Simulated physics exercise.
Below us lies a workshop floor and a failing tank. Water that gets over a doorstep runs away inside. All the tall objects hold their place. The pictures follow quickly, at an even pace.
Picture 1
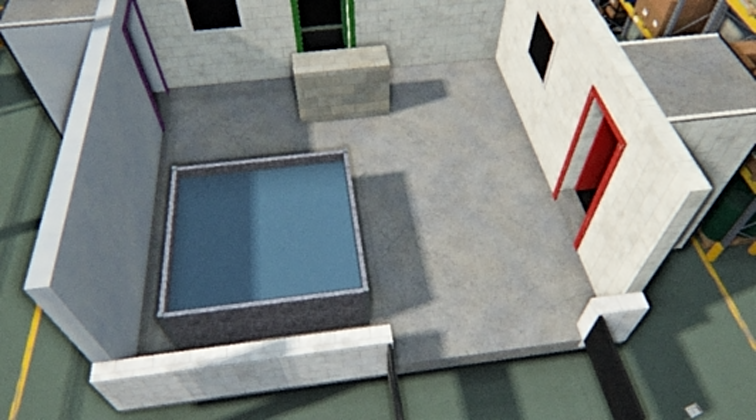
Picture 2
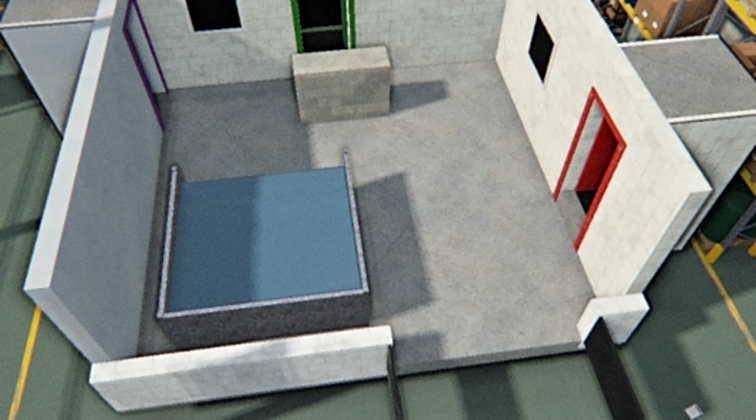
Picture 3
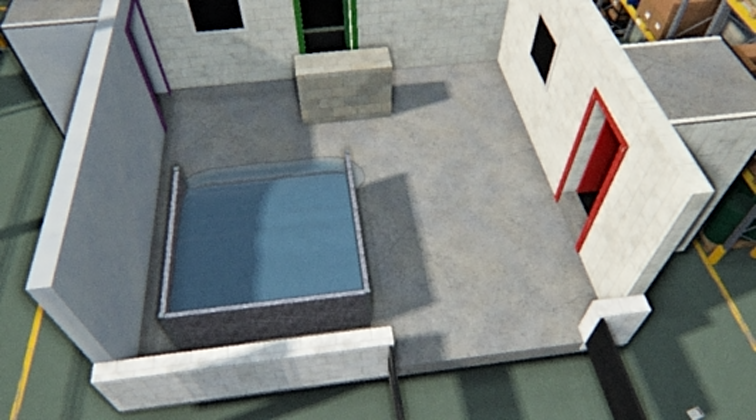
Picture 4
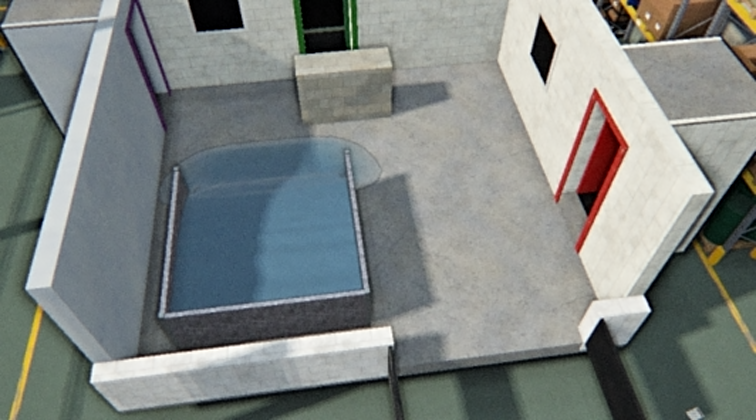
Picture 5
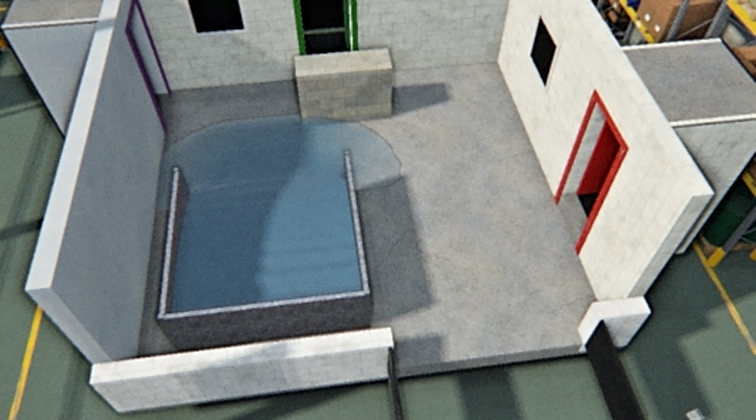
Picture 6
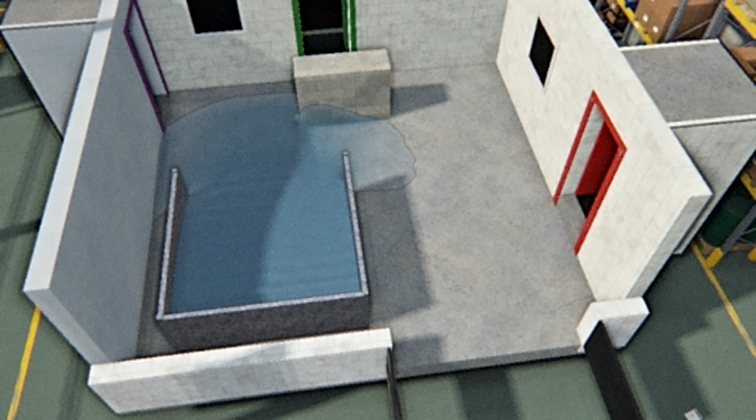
A square water tank loses its far wall, and water spreads outward across the grey floor.
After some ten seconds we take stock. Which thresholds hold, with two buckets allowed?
One by one: The purple door takes more than that; the red door stays under that; the green door takes more than that.
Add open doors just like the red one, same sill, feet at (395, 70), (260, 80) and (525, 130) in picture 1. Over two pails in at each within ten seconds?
As listed: Holds, floods, keeps below it.
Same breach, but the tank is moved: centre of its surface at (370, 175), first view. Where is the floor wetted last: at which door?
That is the red door.
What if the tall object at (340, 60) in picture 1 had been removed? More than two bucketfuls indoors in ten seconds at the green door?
In short: The green door passes that mark.
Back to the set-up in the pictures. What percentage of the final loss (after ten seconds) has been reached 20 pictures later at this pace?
About 30 per cent.
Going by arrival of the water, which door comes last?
The red one.
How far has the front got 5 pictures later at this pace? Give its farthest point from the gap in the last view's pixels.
Around (457, 92).
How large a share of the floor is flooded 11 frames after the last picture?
Some 55 per cent.
A moment on, water covers 40 % of the floor; the purple door wet at the sill, nothing in, the red door not reached, the green door wet at the sill, nothing in.
Next, water covers 55 % of the floor; the purple door far over two buckets in, the red door not reached, the green door under two buckets in.
Then, water covers 70 % of the floor; the purple door far over two buckets in, the red door wet at the sill, nothing in, the green door over two buckets in.
Later, water covers 95 % of the floor; the purple door far over two buckets in, the red door wet at the sill, nothing in, the green door far over two buckets in.
In the end, water covers 100 % of the floor; the purple door far over two buckets in, the red door wet at the sill, nothing in, the green door far over two buckets in.
